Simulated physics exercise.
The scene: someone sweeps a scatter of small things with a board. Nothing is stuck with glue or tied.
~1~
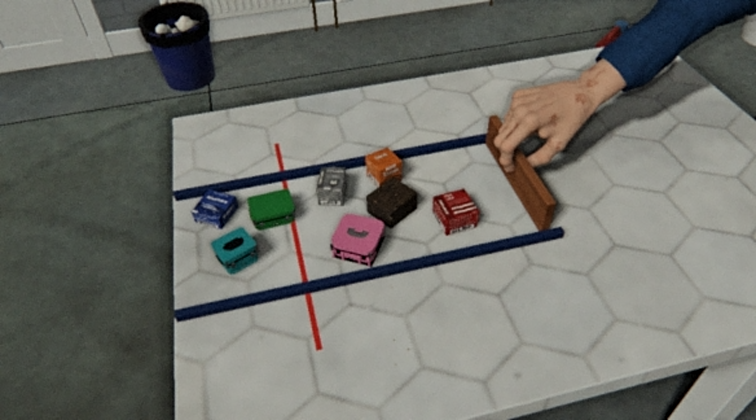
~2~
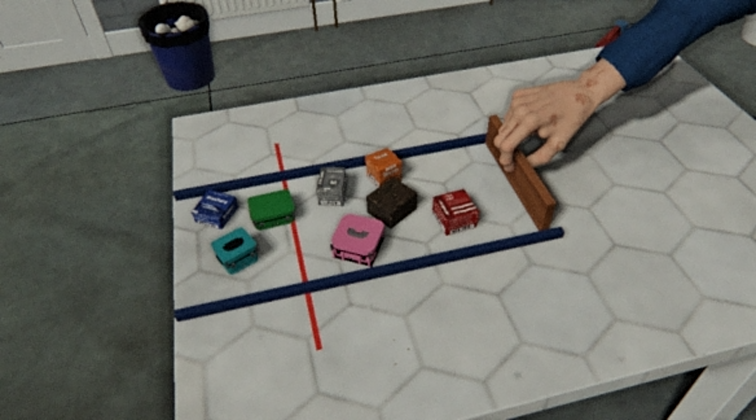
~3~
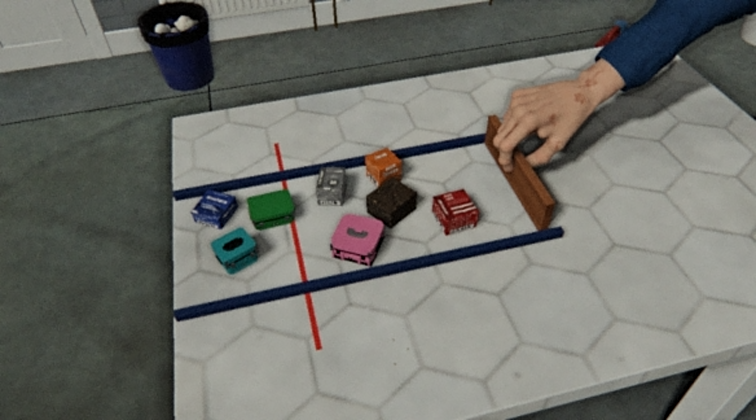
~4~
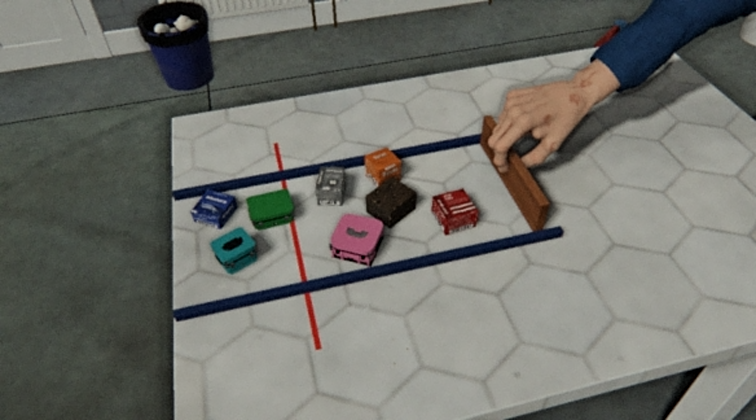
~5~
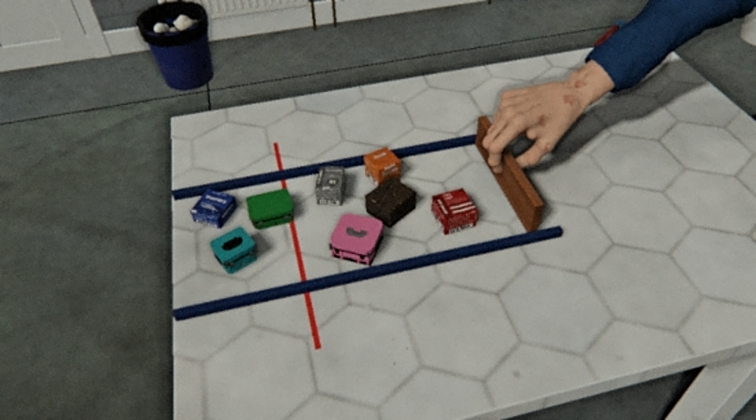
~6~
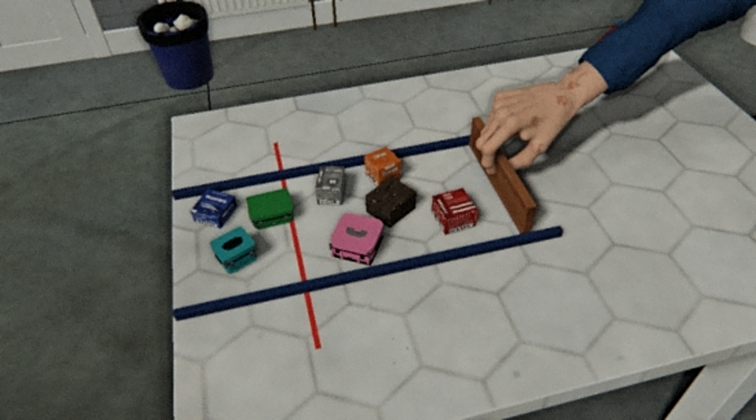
A hand slides a wooden board slightly left toward small colourful boxes on a table.
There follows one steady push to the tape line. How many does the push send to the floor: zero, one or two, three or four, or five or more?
Well, nothing drops off the table this time.
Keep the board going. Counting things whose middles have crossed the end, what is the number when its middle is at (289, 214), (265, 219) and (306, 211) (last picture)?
Per position: 0 / 1 / 0.
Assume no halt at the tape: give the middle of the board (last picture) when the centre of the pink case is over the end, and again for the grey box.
The pink case puts it at (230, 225), the grey box at (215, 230).
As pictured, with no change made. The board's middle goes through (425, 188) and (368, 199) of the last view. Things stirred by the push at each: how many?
Tally: First 1; then 5.
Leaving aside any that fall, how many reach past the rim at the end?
The total comes out at 0.
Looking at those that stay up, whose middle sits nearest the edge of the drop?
I'd say the turquoise case.
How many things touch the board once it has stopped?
It's touching 3 at the end.
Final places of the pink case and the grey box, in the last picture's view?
In the last picture the pink case sits around (240, 269) and the grey box around (243, 199).
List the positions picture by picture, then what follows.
Blue box (215, 209); turquoise case (236, 252); green case (272, 211); board (517, 171); tape (294, 230), in the first picture.
Turquoise case (236, 252); pink case (358, 240), in the second picture.
Green case (272, 210); grey box (332, 186), in the third picture.
Blue box (215, 209); red box (454, 212), in the fourth picture.
Turquoise case (235, 251); board (506, 172), in the fifth picture.
Blue box (214, 209); turquoise case (235, 251); green case (271, 210); board (500, 173); tape (293, 228), in the sixth picture.
A little later, none off yet; blue box at rest near (214, 209); turquoise case at rest near (235, 251); green case at rest near (271, 210).
Next, none off yet; blue box moving near (209, 208); turquoise case moving near (225, 252); green case shifted about its own width near (245, 219).
When it is over, the number that fall off is zero.
